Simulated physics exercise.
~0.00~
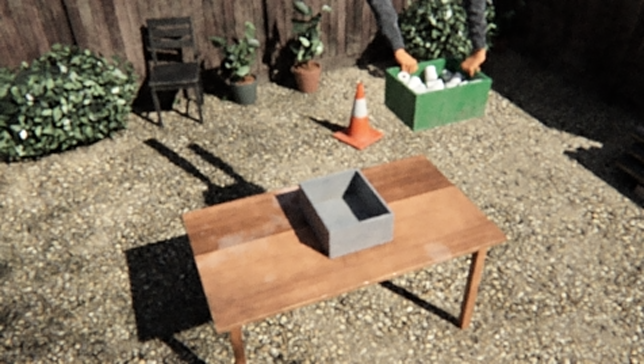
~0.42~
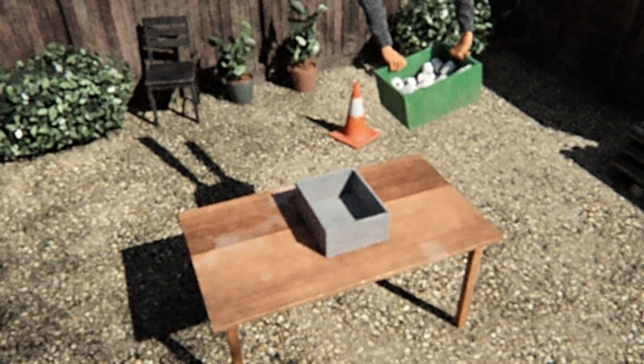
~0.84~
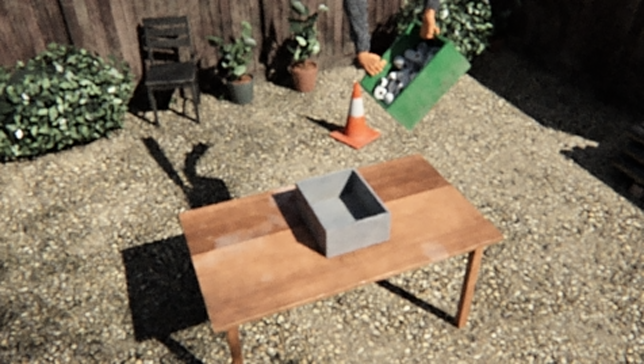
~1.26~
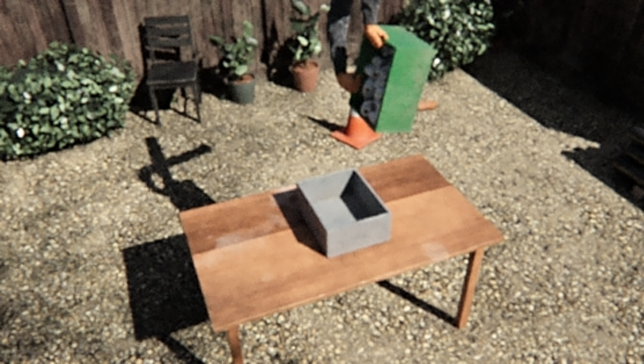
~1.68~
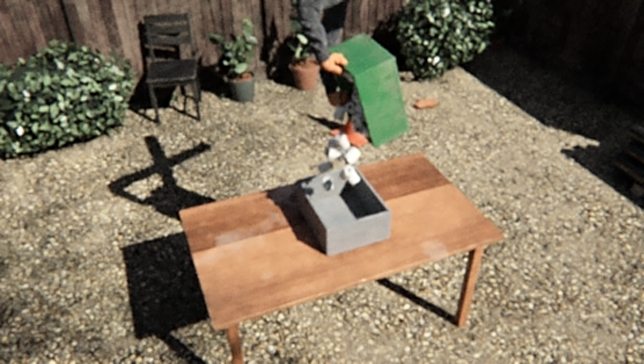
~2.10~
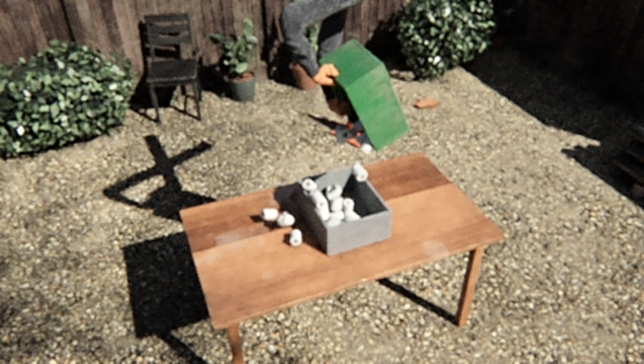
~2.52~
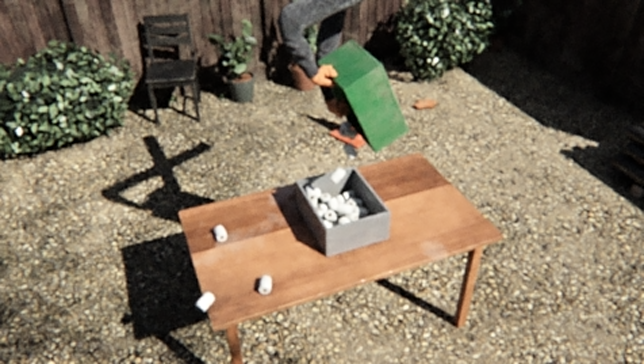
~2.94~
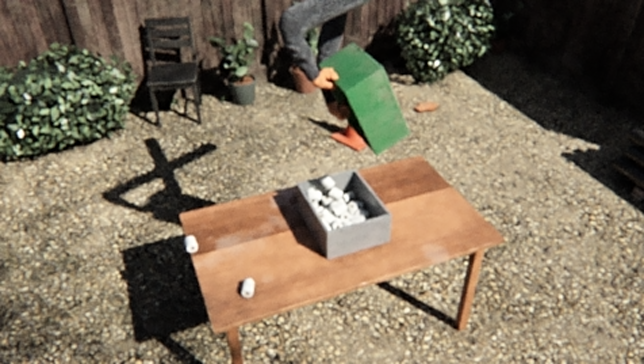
A green box full of white paper rolls is tipped out over a grey box on a wooden table, in a sunny gravel yard seen from above. Behind stand a dark chair, potted plants, bushes, a wooden fence and an orange traffic cone. Orange-gloved hands lift and tilt the green box leftward until its open side faces down. The rolls tumble out, most dropping into the grey box, while a few bounce onto the table and roll left. At the end the grey box holds a heap, and two strays remain visible on the tabletop's left side.
